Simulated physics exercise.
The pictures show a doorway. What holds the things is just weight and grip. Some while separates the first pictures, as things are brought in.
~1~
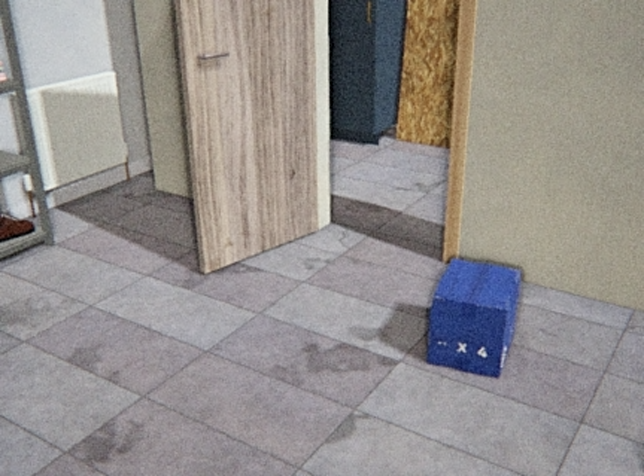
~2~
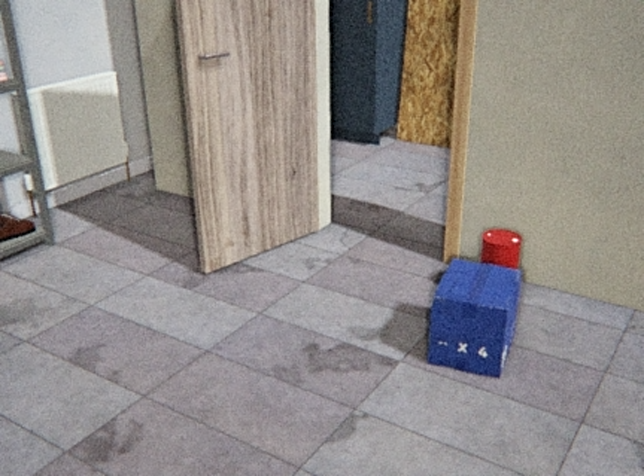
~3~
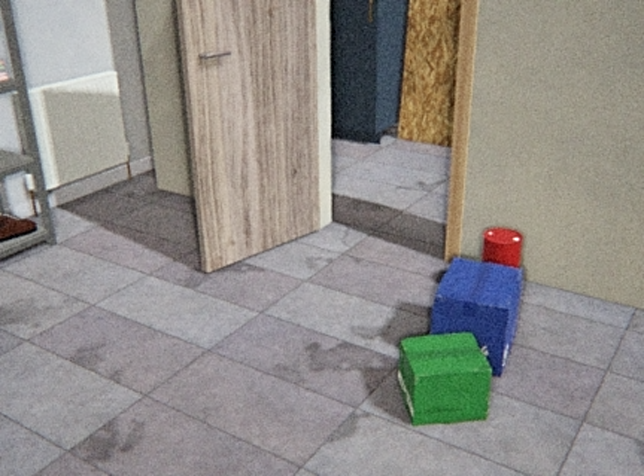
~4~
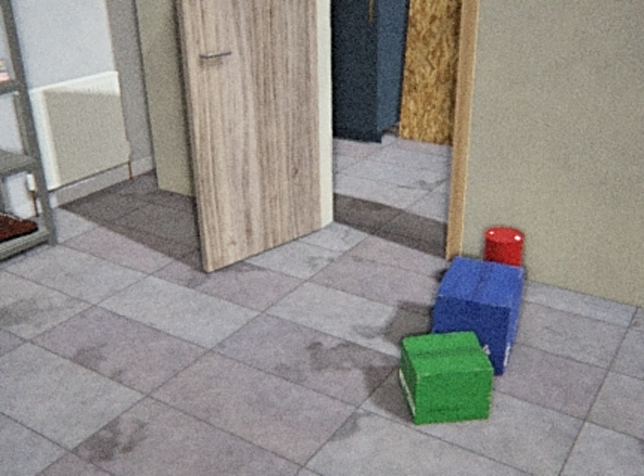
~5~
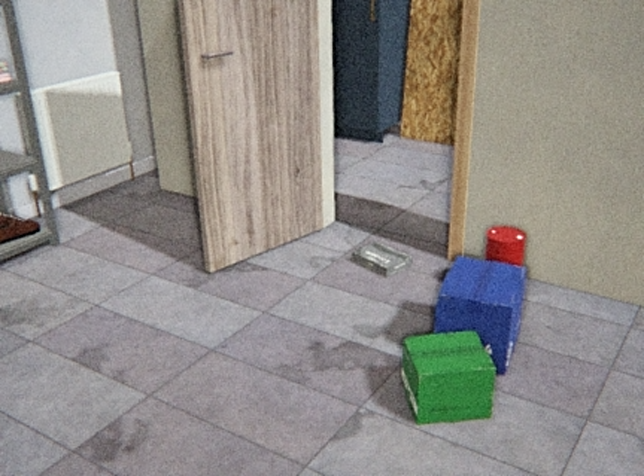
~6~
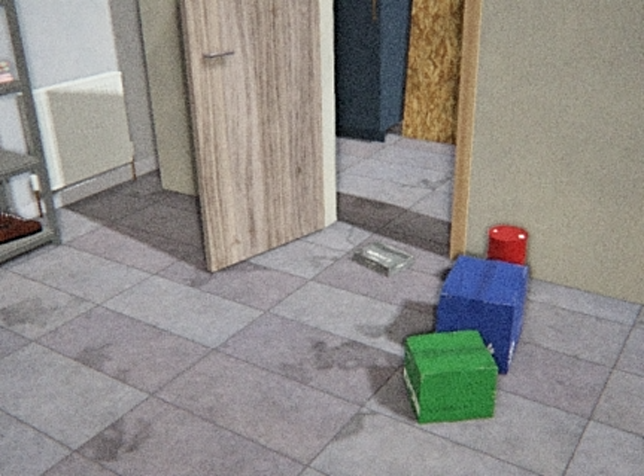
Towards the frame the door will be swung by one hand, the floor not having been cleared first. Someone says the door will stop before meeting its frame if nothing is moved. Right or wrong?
Wrong.
Then, 1.70 s on from there, door 54° open.
Then, 2.60 s on from there, door 19° open; grey packet shifted a little near (405, 252).
In the end, door 0° open; moved from the start, grey packet; the other 3 unmoved. At the end, from the last picture's camera, grey packet near (425, 238).
